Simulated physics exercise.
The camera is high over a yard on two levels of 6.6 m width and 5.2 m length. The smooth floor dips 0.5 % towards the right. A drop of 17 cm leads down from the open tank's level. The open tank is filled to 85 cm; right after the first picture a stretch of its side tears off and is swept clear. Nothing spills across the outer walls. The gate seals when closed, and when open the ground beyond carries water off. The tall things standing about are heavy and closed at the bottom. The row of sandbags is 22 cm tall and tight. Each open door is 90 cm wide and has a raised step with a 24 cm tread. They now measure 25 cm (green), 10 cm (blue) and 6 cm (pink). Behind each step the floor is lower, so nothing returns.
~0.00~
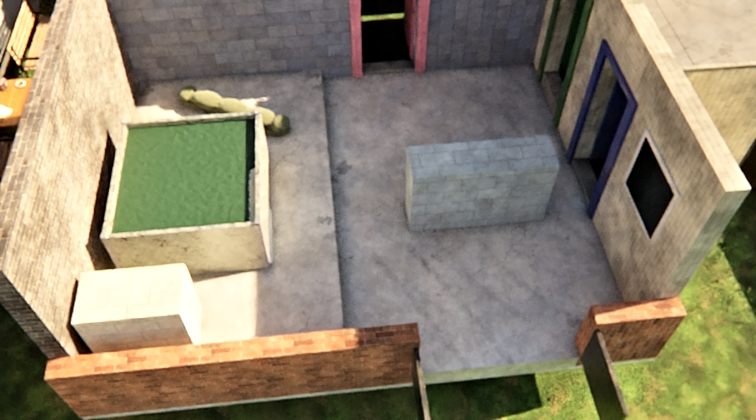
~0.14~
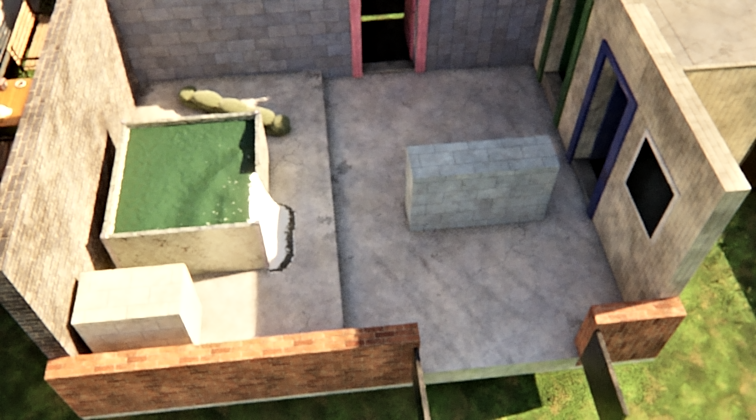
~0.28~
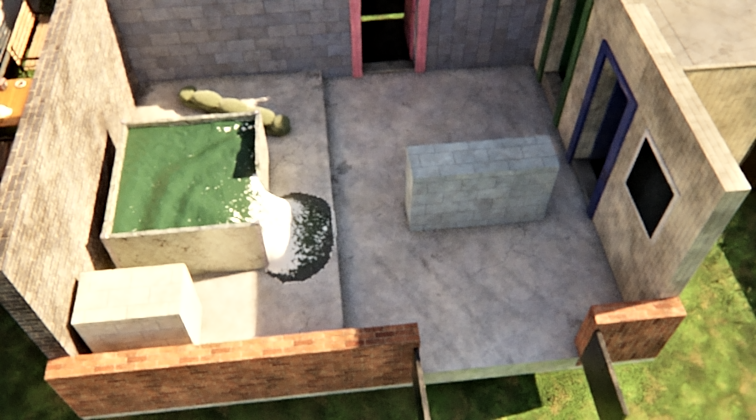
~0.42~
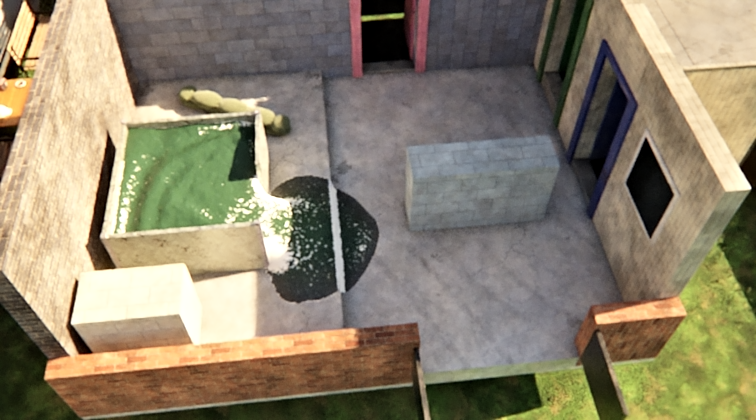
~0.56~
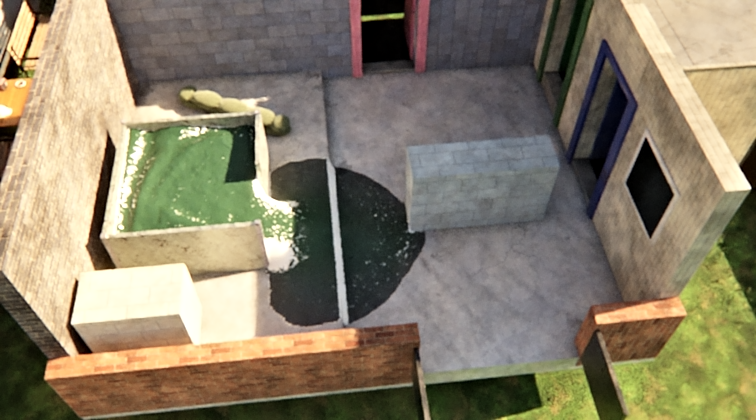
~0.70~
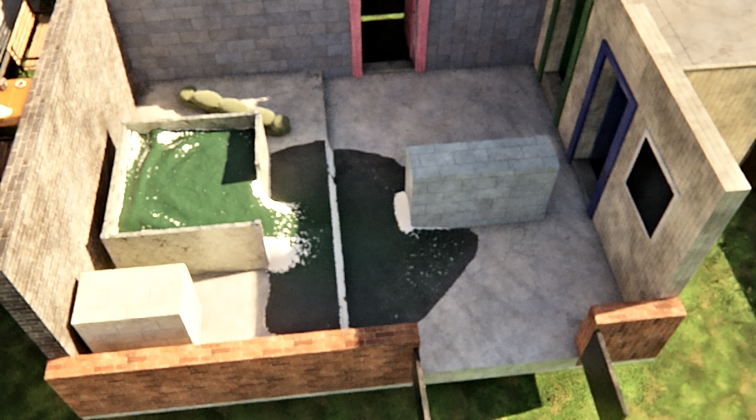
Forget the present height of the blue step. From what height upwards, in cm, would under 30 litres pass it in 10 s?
Some 6 cm above the ground.
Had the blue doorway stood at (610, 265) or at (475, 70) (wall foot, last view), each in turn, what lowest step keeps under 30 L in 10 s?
About 20 and 11.0 cm.
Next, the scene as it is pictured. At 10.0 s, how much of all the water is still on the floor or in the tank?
Some 64 per cent remains.
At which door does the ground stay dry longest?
It is the pink one.
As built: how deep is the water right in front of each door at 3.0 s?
In cm: Green 13, blue 8, pink 11.
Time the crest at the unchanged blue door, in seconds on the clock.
Near 4.0 s.
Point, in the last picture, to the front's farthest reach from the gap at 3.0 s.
At about (530, 69).
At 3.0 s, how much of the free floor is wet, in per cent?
About 65 per cent.
After 1.4 s water covers 45 % of the floor, deepest (42 cm) near (277, 239); it has not reached the blue door.
After 3.0 s water covers 65 % of the floor, deepest (31 cm) near (628, 334); 8 cm at the blue door, 0 litres in over its 10 cm step.
After 10.0 s water covers 65 % of the floor, deepest (12 cm) near (537, 91); 8 cm at the blue door, 2 litres in over its 10 cm step.
At the blue door as built, the water arrived by 1.8 s and peaked near 12 cm at 4.0 s.
Run again over the same 10 s with other heights there, 43 litres in over 5 cm, 17 litres over 7 cm. The limit of 30 litres is kept from about 6 cm up.
